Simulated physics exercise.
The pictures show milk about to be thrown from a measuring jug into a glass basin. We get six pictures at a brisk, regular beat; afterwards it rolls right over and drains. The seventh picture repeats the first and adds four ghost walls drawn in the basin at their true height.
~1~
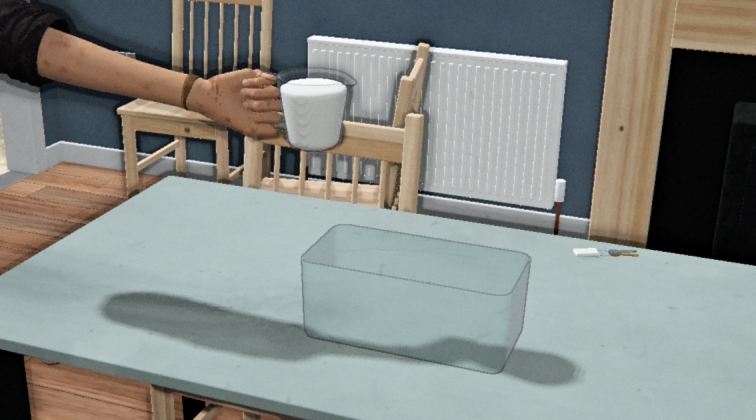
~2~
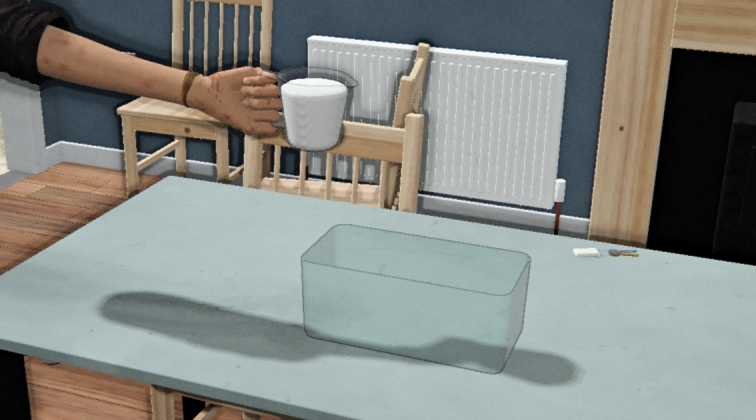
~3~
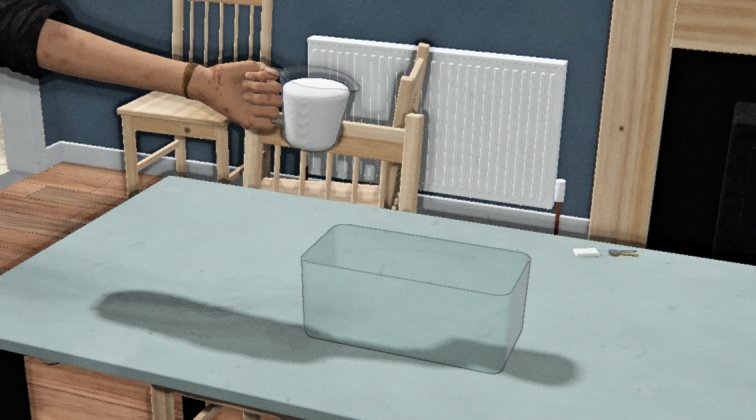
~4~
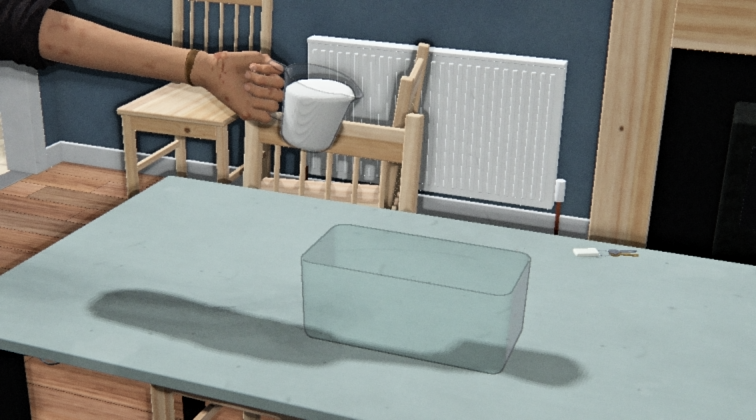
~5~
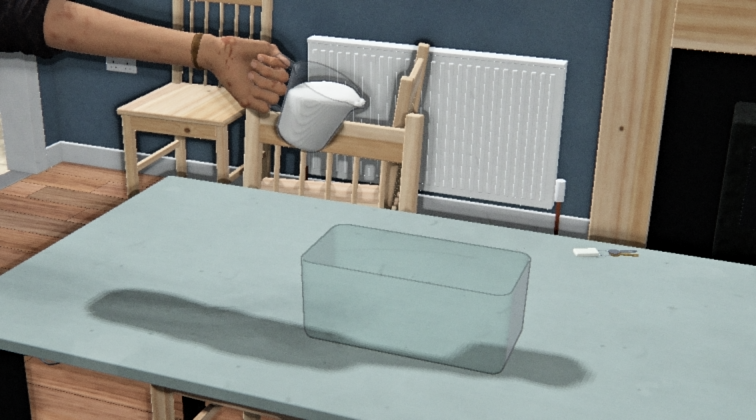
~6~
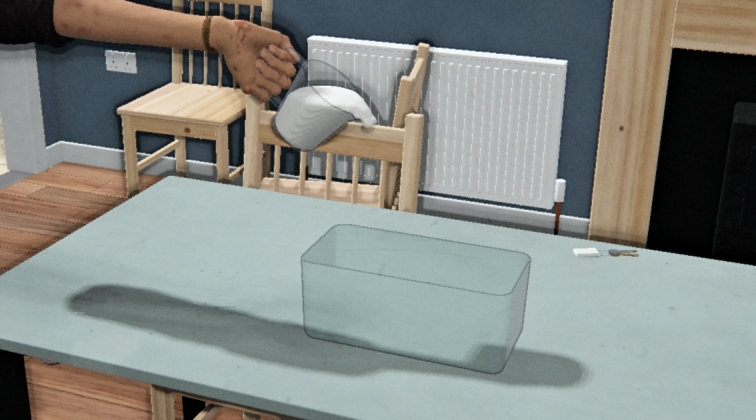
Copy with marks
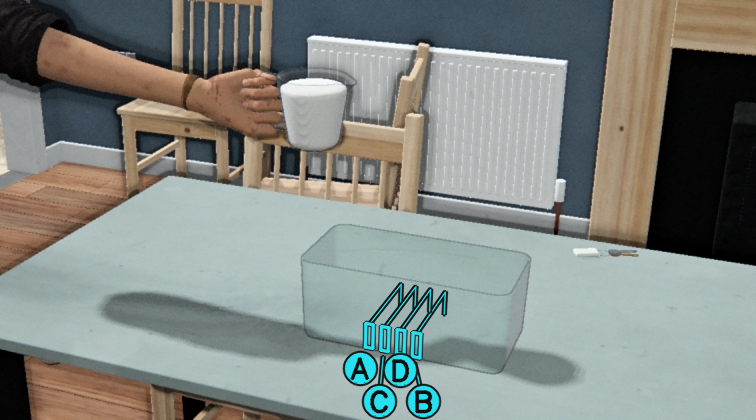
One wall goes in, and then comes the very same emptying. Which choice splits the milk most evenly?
Choose C.
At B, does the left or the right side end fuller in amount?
The left one.
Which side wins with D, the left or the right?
The left side.
On the marked copy, A at (367, 353); B at (414, 363); C at (383, 356); D at (398, 359).
With A, about 22 % ends left of the wall and 76 % right of it.
With B, about 88 % ends left of the wall and 8 % right of it; 4 % is lost outside.
With C, about 53 % ends left of the wall and 44 % right of it.
With D, about 82 % ends left of the wall and 12 % right of it; 6 % is lost outside.
